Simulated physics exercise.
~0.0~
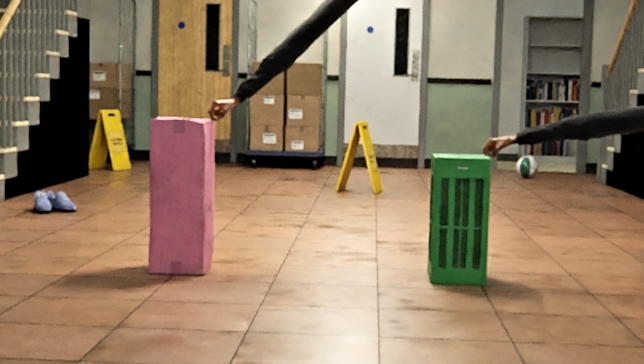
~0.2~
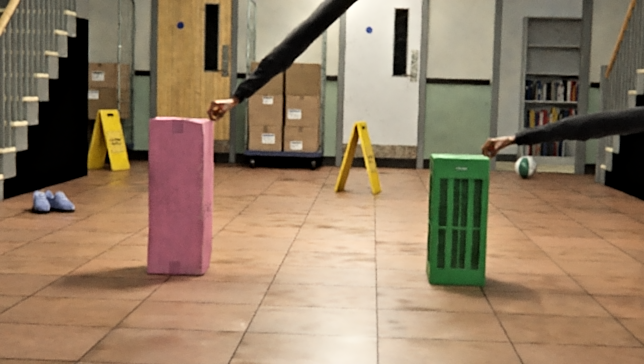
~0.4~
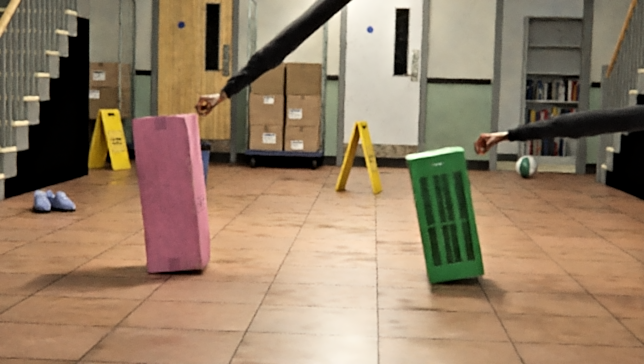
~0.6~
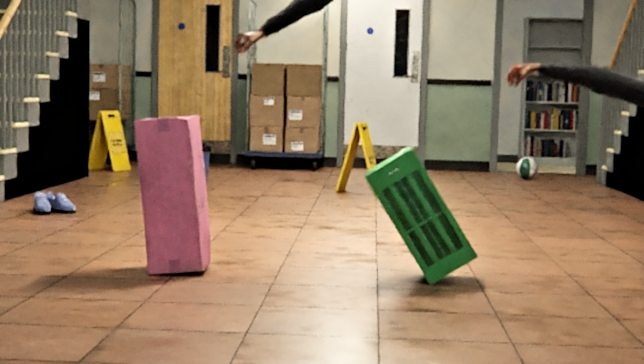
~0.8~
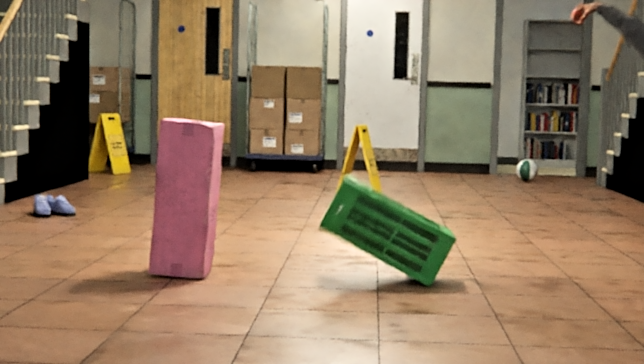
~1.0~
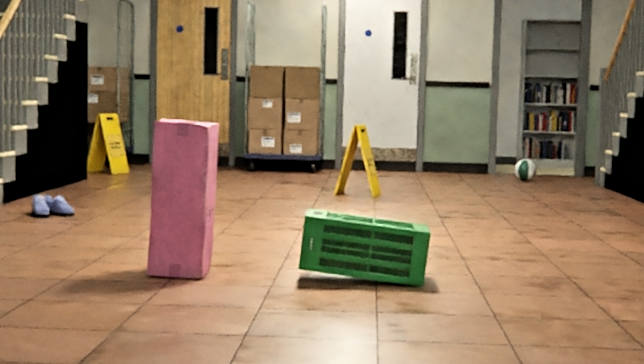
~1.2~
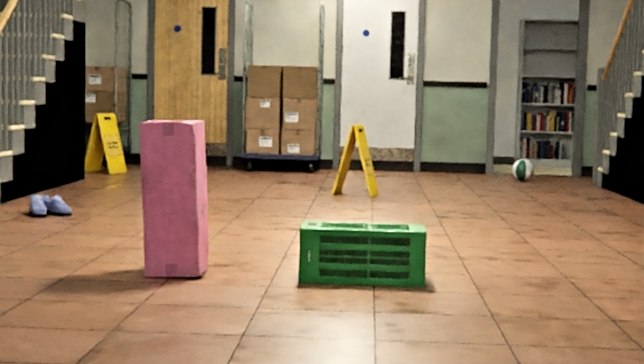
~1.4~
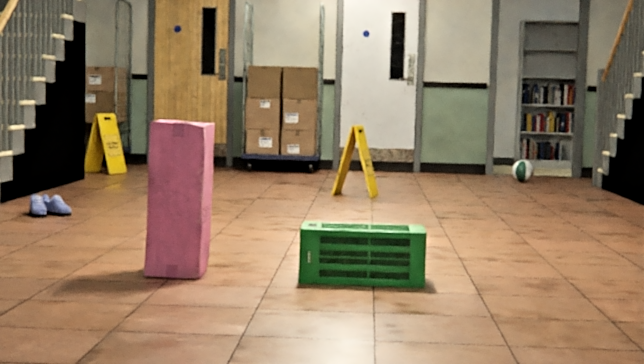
In a tiled hallway, two hands release tilted boxes; the pink rocks upright, the green topples left.
